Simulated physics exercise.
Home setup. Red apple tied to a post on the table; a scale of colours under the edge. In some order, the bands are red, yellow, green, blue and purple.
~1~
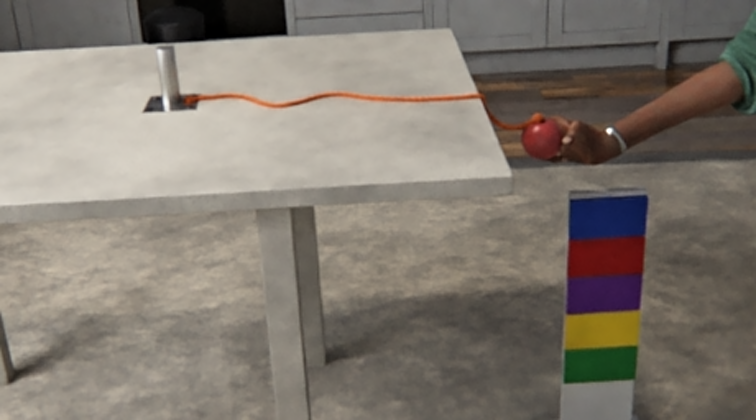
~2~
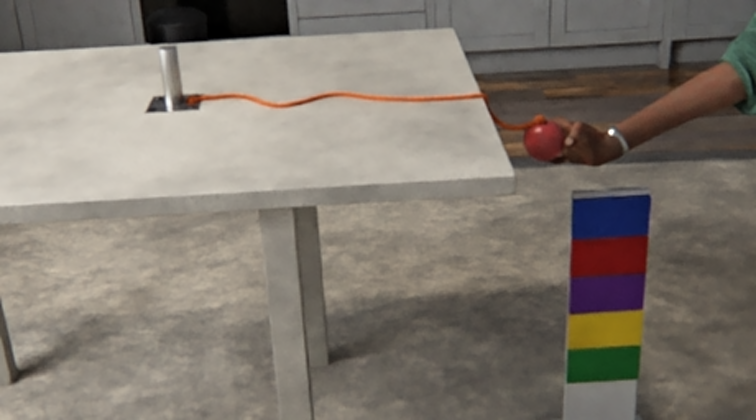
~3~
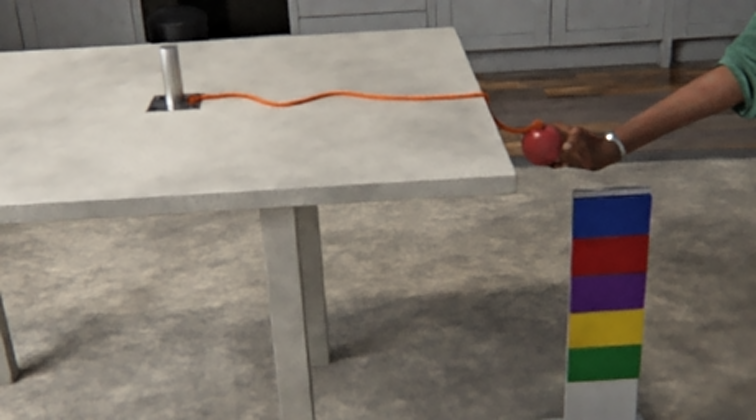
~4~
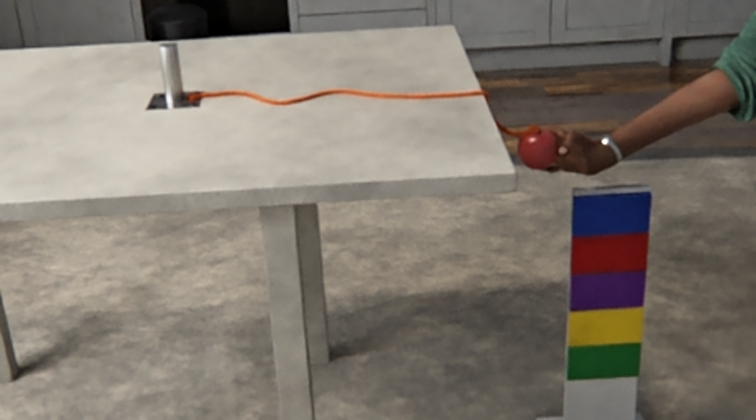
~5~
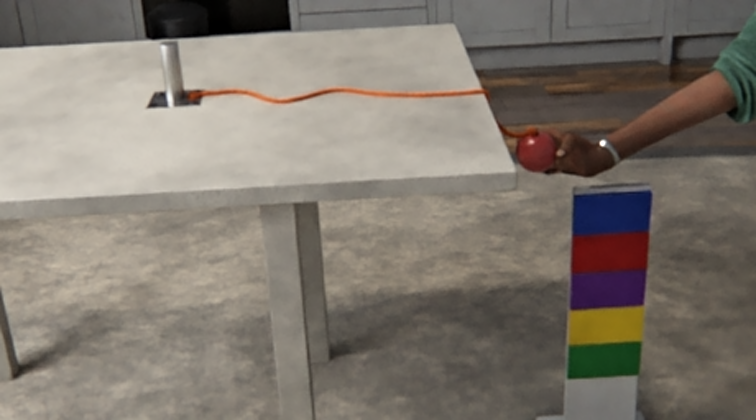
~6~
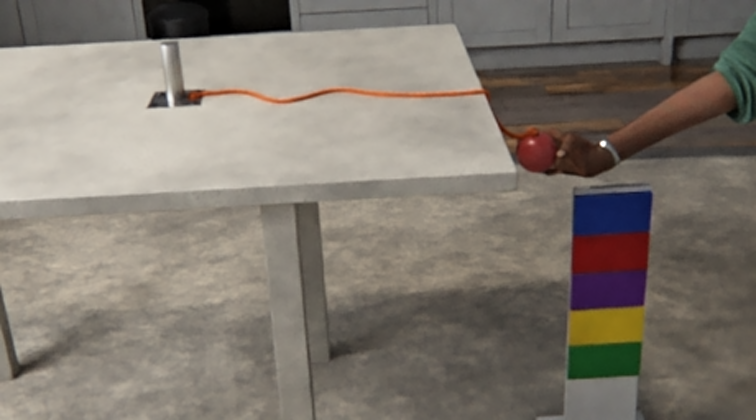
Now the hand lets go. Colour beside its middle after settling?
Blue.
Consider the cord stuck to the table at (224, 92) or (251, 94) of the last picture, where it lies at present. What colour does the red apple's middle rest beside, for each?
Blue, then blue.
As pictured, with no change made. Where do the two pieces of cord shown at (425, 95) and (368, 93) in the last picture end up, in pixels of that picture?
About (455, 91), and the other about (397, 92).
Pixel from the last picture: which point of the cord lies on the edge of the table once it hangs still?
Near pixel (455, 94).
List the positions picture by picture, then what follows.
The first frame shows red apple (543, 139); blue (609, 219); red (607, 258); purple (605, 295); yellow (603, 331); green (601, 366).
The second frame shows red apple (544, 140); cord through (222, 97) (275, 106) (342, 95) (409, 100) (482, 100).
The third frame shows red apple (543, 145).
The fourth frame shows red apple (538, 149); cord through (222, 94) (276, 103) (342, 92) (410, 97) (482, 97).
The fifth frame shows red apple (536, 152).
The sixth frame shows red apple (537, 152); cord through (223, 93) (277, 102) (343, 90) (411, 95) (483, 96).
Early on, apple near (509, 202); level with blue.
Midway, apple near (475, 215); level with blue.
Near the end, apple near (472, 215); level with blue.
Finally, apple near (481, 215); level with blue. Its middle rests at the blue band.
